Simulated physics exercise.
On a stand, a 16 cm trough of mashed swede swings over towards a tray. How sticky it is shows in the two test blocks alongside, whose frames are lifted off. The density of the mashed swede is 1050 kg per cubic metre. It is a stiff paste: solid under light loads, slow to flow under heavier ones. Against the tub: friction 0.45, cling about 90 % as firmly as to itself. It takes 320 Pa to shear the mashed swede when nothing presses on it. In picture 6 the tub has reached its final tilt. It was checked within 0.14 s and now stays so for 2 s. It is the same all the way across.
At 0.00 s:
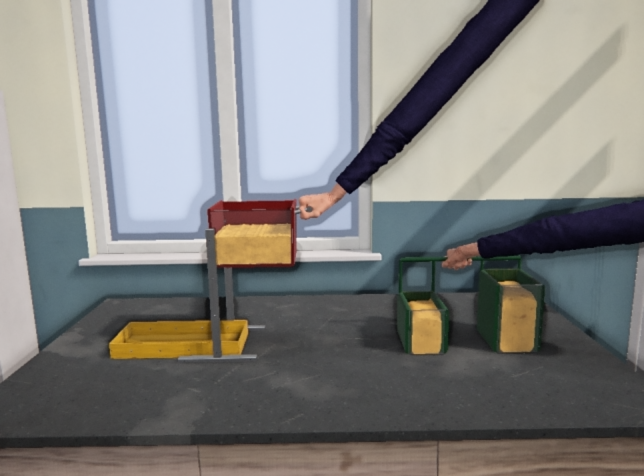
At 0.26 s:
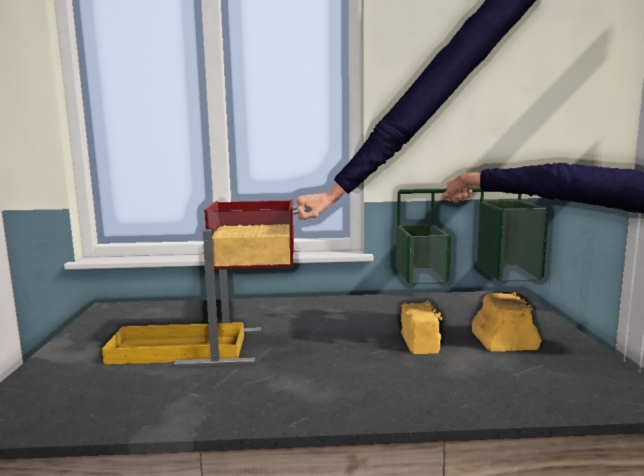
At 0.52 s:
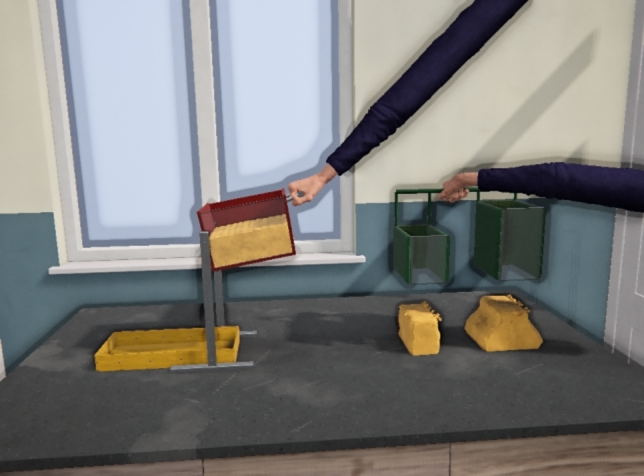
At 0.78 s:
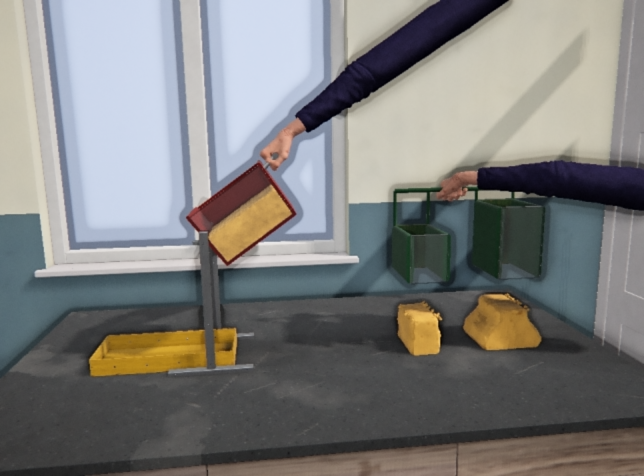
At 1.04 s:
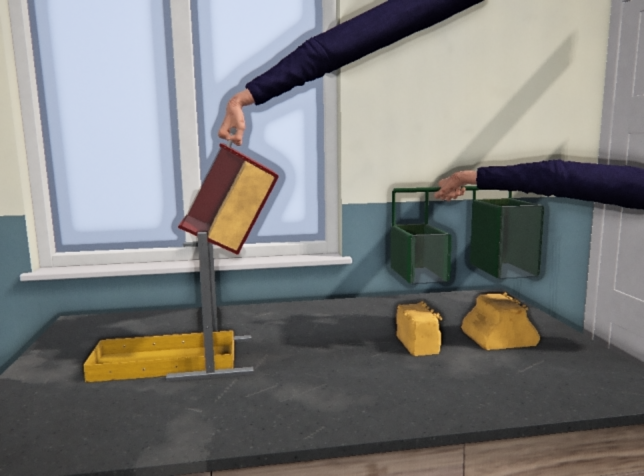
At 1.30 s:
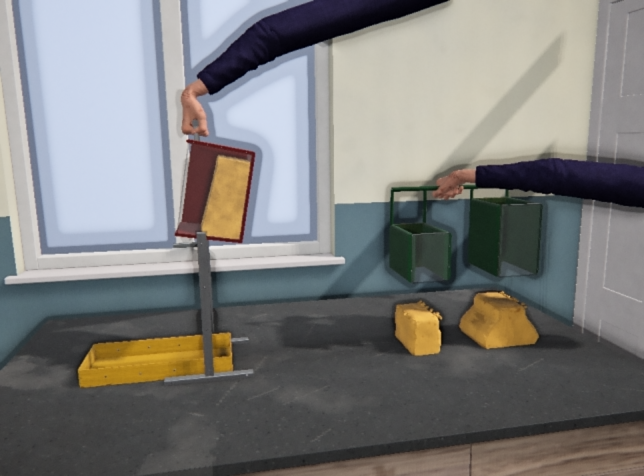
On a dark grey counter before a window and a cream-and-blue wall, seen from the front and slightly above, a red tub of yellow mash sits on a grey stand by a yellow tray, left of two filled green boxes. One hand lifts the boxes off two yellow blocks, which sag slightly. Another steadily swings the tub up leftward, its mash staying packed inside, while the view drifts slightly right.
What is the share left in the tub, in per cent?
Expect roughly 100 %.
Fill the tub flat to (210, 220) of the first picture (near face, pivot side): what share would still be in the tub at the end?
In that case some 55 per cent.
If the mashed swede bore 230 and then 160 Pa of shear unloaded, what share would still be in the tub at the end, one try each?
In turn about 100 %, 70 %.
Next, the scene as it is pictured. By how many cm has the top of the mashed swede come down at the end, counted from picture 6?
Some 3 cm.
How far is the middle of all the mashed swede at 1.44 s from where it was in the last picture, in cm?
Roughly 2 cm.
After 1.44 s, the tub is at 80 degrees and holds 100 %.
After 1.61 s, the tub is at 80 degrees and holds 100 %.
After 1.78 s, the tub is at 80 degrees and holds 100 %.
After 1.95 s, the tub is at 80 degrees and holds 100 %.
After 3.30 s, at the end, the tub is at 80 degrees and holds 100 %.
